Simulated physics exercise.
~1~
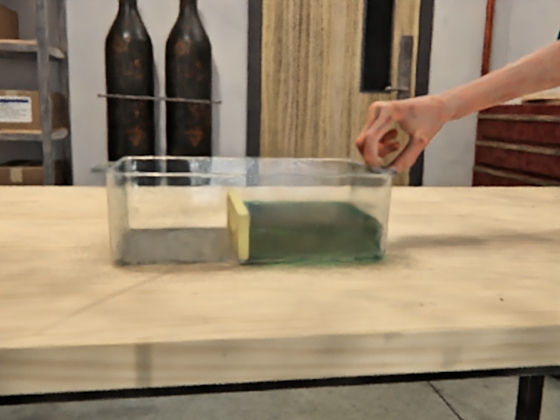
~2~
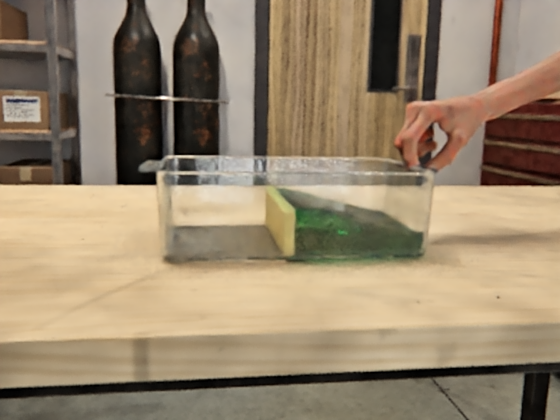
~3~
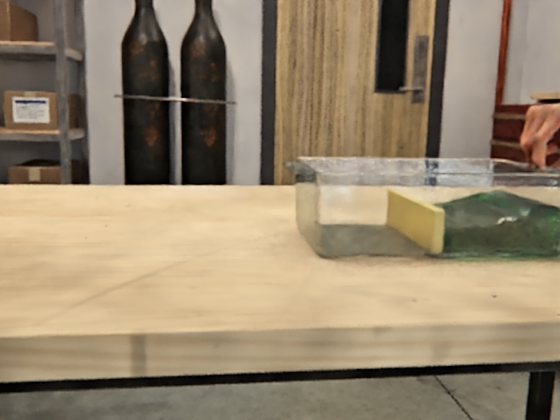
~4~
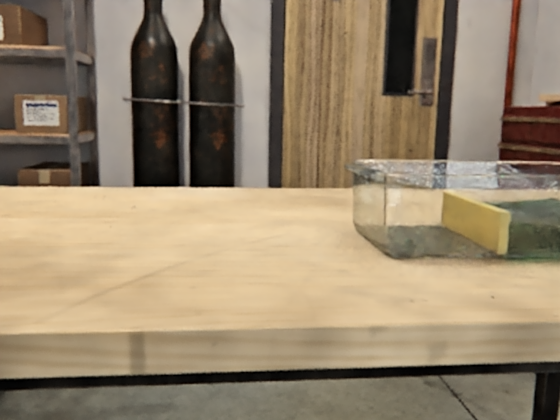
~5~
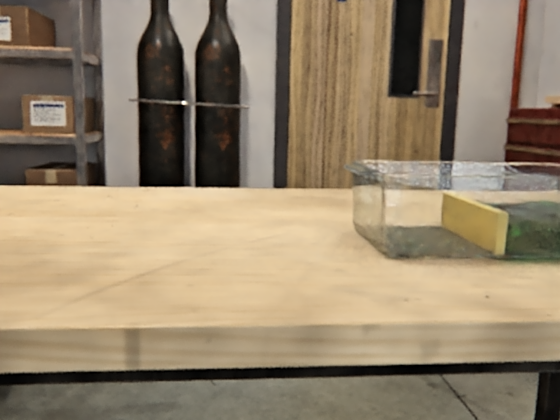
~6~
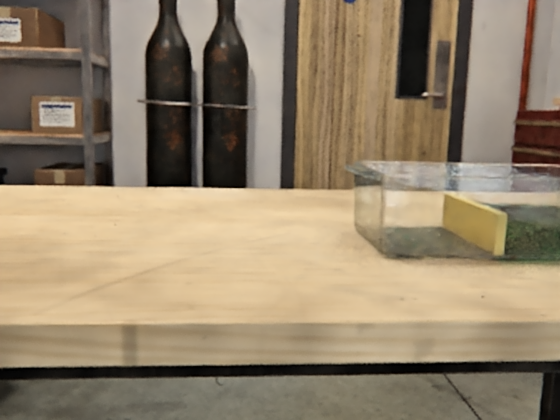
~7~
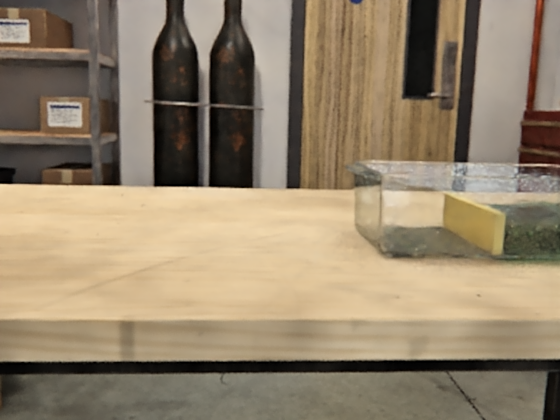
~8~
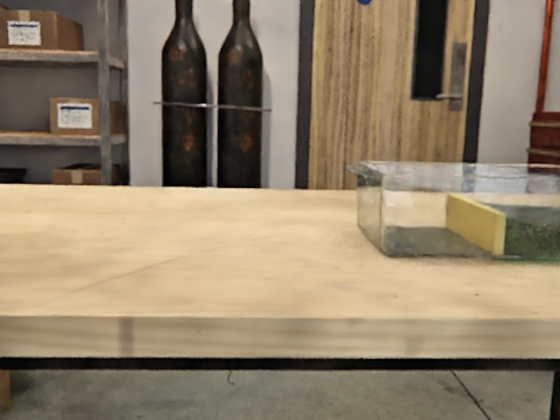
In the video, a hand pulls a clear container with a yellow divider and green-tinted liquid in its right part rightward across a wooden table, the liquid sloshing as it moves. The container stops partly out of view at the right edge, its divider still upright.
